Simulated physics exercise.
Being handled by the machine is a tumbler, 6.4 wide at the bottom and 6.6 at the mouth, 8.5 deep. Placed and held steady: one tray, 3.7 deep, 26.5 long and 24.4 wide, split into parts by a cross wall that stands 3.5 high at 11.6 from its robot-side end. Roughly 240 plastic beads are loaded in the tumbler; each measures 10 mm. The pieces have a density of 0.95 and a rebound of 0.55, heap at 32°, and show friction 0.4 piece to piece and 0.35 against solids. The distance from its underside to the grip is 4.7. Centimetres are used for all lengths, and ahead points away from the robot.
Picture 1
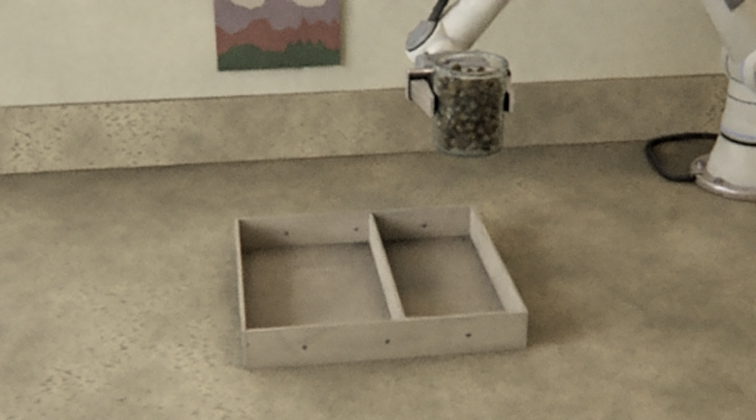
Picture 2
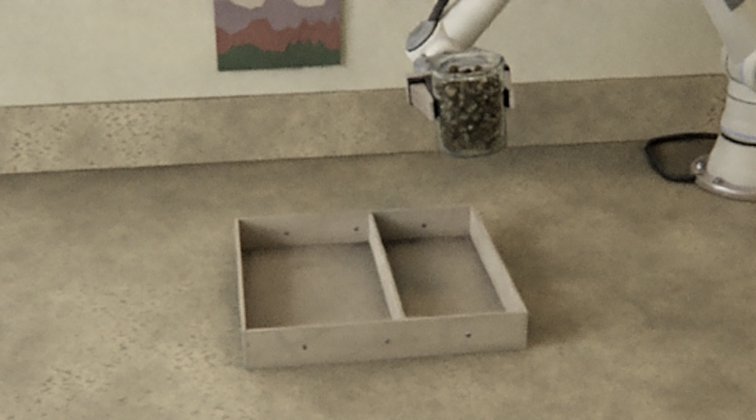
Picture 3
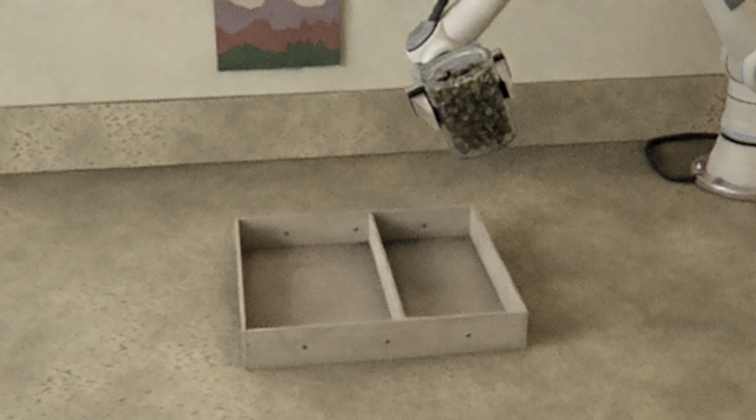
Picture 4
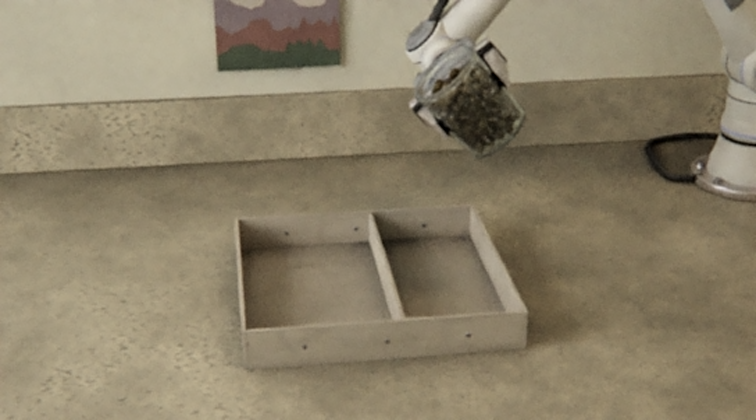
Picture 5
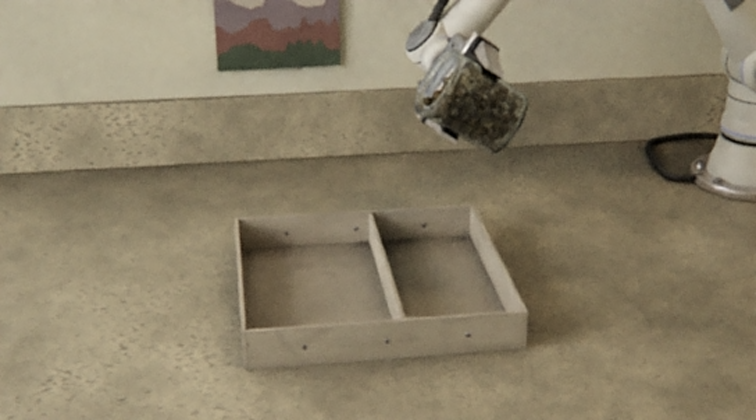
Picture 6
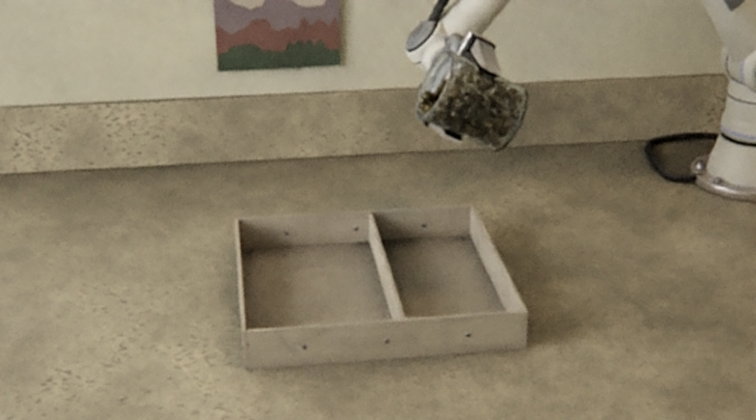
The footage shows a robot arm holding a clear tumbler of small dark beads above a floor where a divided tray sits still; the arm gradually tilts the tumbler well over to one side, the beads staying inside.
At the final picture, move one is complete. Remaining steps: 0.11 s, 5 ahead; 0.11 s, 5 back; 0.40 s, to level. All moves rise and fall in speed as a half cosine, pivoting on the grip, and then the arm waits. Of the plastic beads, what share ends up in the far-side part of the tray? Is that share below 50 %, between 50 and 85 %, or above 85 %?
The share is below 50 %.
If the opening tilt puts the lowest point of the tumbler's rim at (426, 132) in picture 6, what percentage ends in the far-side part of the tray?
That comes to some 65 percent.
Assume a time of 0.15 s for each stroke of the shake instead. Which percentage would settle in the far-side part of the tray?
About 15 per cent, then.
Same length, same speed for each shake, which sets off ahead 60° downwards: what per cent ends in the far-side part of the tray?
It comes to around 5 percent.
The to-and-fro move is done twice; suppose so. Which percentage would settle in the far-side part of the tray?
Roughly 35 percent.
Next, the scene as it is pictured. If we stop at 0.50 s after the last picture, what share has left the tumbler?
I'd put it at some 35 percent.
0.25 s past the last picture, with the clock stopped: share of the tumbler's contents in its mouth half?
I'd guess about 45 percent of it.
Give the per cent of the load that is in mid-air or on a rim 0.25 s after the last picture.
About 32 %.
Then, 0.25 s after the last picture, tilted 61° forward, highest piece 23 above the table; 164 in the tumbler, 77 in flight or on a rim.
Then, 0.50 s after the last picture, tilted 14° forward, highest piece 24 above the table; 158 in the tumbler, 62 in the far-side part, 18 in the robot-side part, 3 in flight or on a rim.
Then, 0.82 s after the last picture, level, highest piece 23 above the table; 158 in the tumbler, 60 in the far-side part, 18 in the robot-side part, 5 on the table or floor.
Then, 1.87 s after the last picture, level, highest piece 23 above the table; 158 in the tumbler, 60 in the far-side part, 18 in the robot-side part, 5 on the table or floor.
Final count, 158 in the tumbler, 60 in the far-side part, 18 in the robot-side part, 5 on the table or floor. That is 25 % in the far-side part of the tray.
